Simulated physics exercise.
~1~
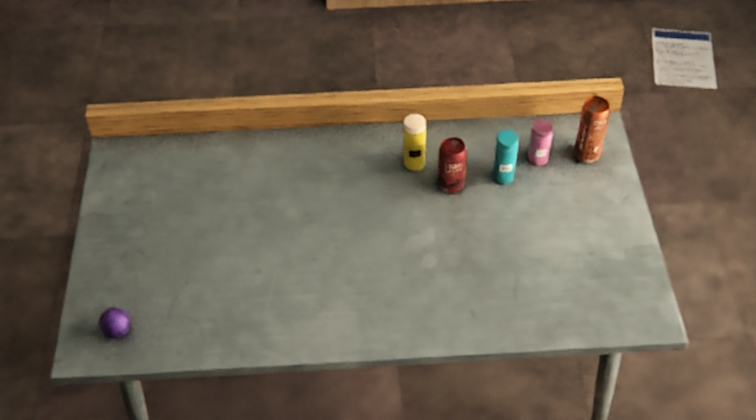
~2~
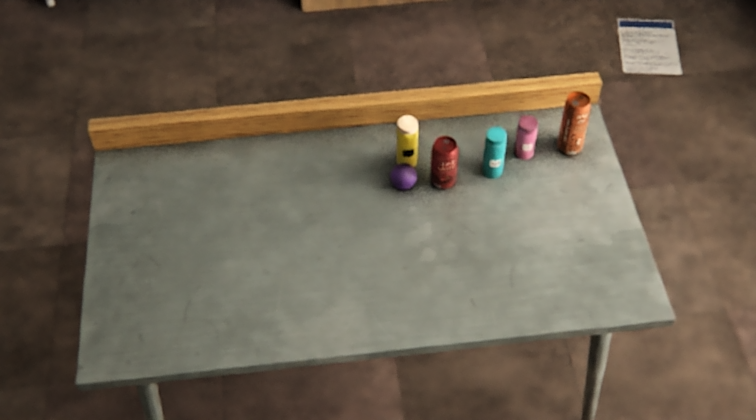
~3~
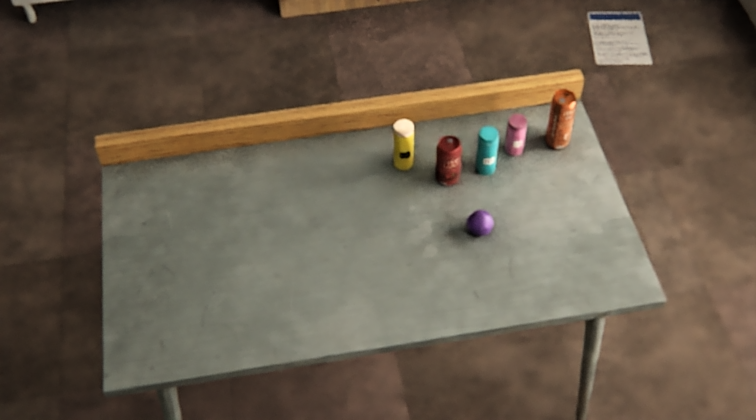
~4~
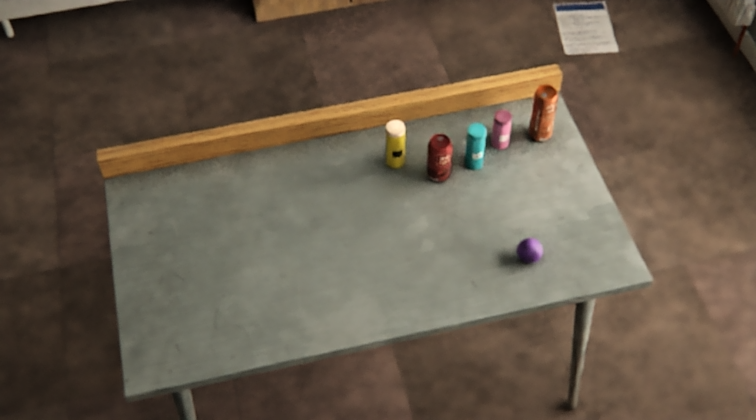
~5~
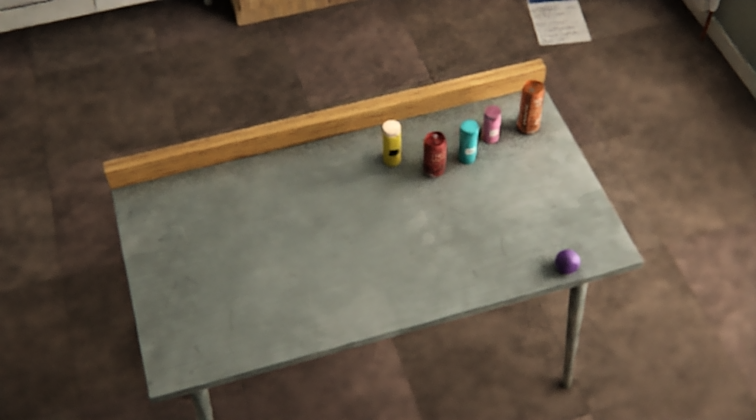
We see a purple ball roll across a grey table towards the wooden batten, reach the yellow shaker and red can, then head right towards the front edge as the red can shifts slightly right; all five containers stand upright, with the ball near the front right corner.
